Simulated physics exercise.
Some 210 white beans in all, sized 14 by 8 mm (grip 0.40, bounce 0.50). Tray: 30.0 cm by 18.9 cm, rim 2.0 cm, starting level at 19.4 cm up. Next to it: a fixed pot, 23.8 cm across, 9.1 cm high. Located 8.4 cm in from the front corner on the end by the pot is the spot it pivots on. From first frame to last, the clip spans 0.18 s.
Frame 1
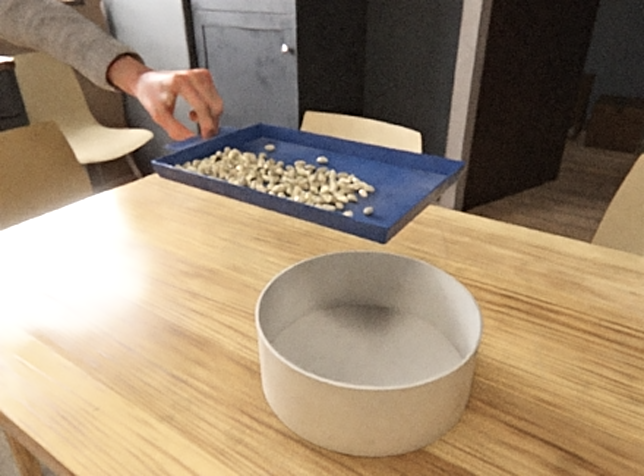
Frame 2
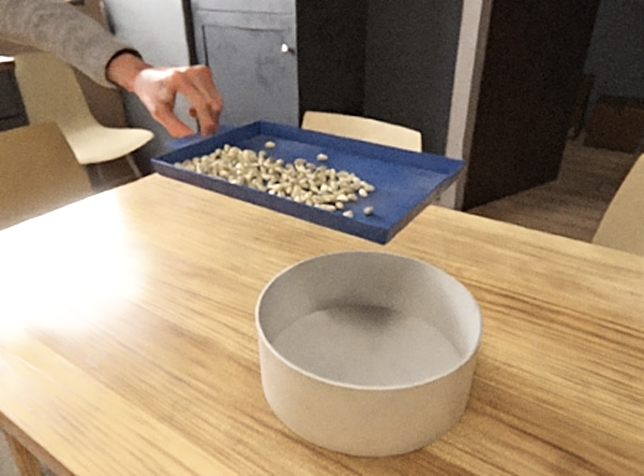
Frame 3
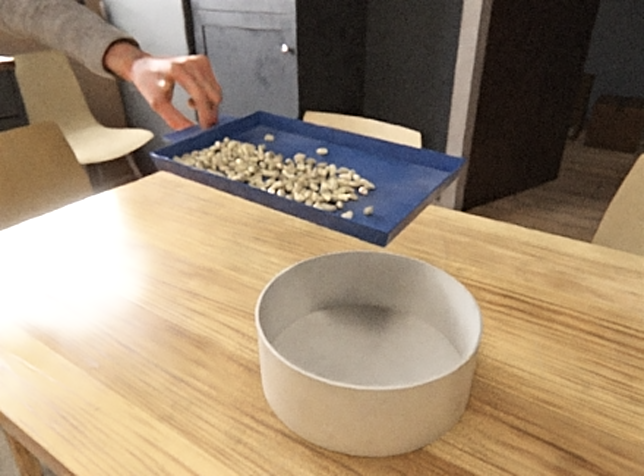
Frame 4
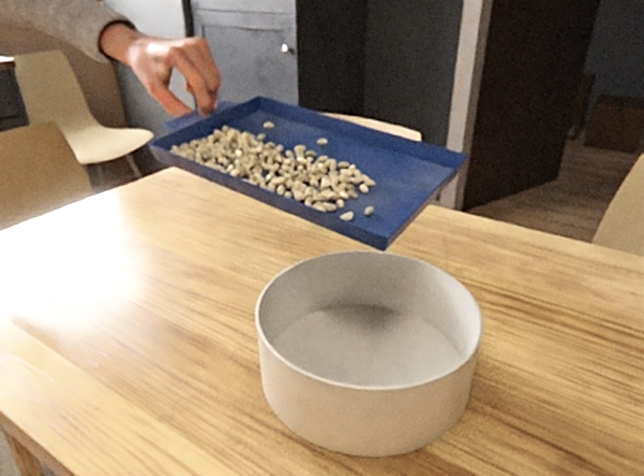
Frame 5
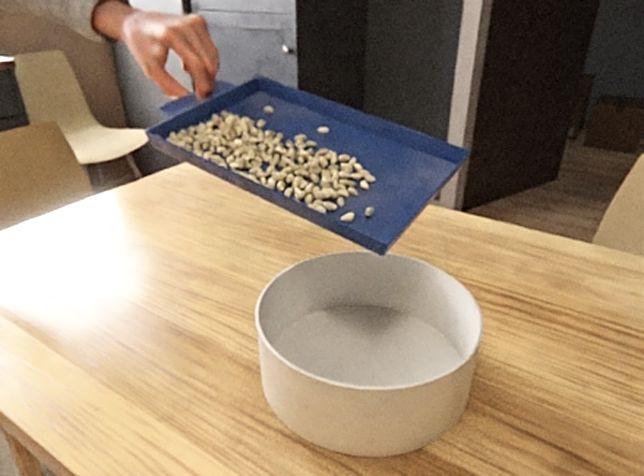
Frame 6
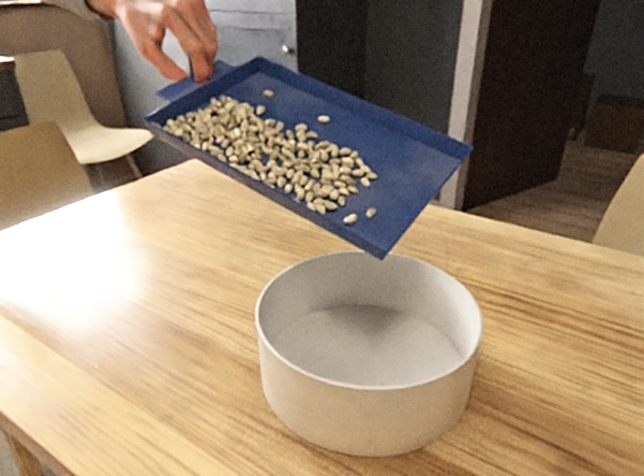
A blue tray of pale beans was held above a round, whitish pot on a wooden table, and a hand gripped its far left corner and raised it, tilting the tray toward the pot.
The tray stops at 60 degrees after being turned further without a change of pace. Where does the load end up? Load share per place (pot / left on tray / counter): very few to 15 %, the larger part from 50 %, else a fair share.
Pot: The larger part; tray: A fair share; counter: Very few.
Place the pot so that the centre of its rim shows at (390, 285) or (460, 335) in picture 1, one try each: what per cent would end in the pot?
I'd say some 30 per cent for the first and some 70 per cent for the second.
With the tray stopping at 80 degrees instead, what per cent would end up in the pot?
Estimate: Roughly 95 percent.
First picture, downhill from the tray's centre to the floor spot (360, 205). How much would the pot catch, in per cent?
Something like 40 in a hundred.
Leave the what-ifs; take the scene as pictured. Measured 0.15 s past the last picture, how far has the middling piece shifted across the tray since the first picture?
1 cm.
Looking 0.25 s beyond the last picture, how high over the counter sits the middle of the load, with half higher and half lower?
About 26 centimetres.
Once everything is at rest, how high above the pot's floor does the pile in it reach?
2.0 cm.
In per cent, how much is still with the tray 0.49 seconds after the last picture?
70 %, give or take.
Then, 0.15 s after the last picture, tilt 41 degrees; the tray holds 100 %, the pot 0 %.
Then, 0.25 s after the last picture, tilt 55 degrees; the tray holds 100 %, the pot 0 %.
Then, 0.49 s after the last picture, tilt 60 degrees; the tray holds 70 %, the pot 15 %.
In the end, pot 70 %, tray 30 %, counter 0 %.
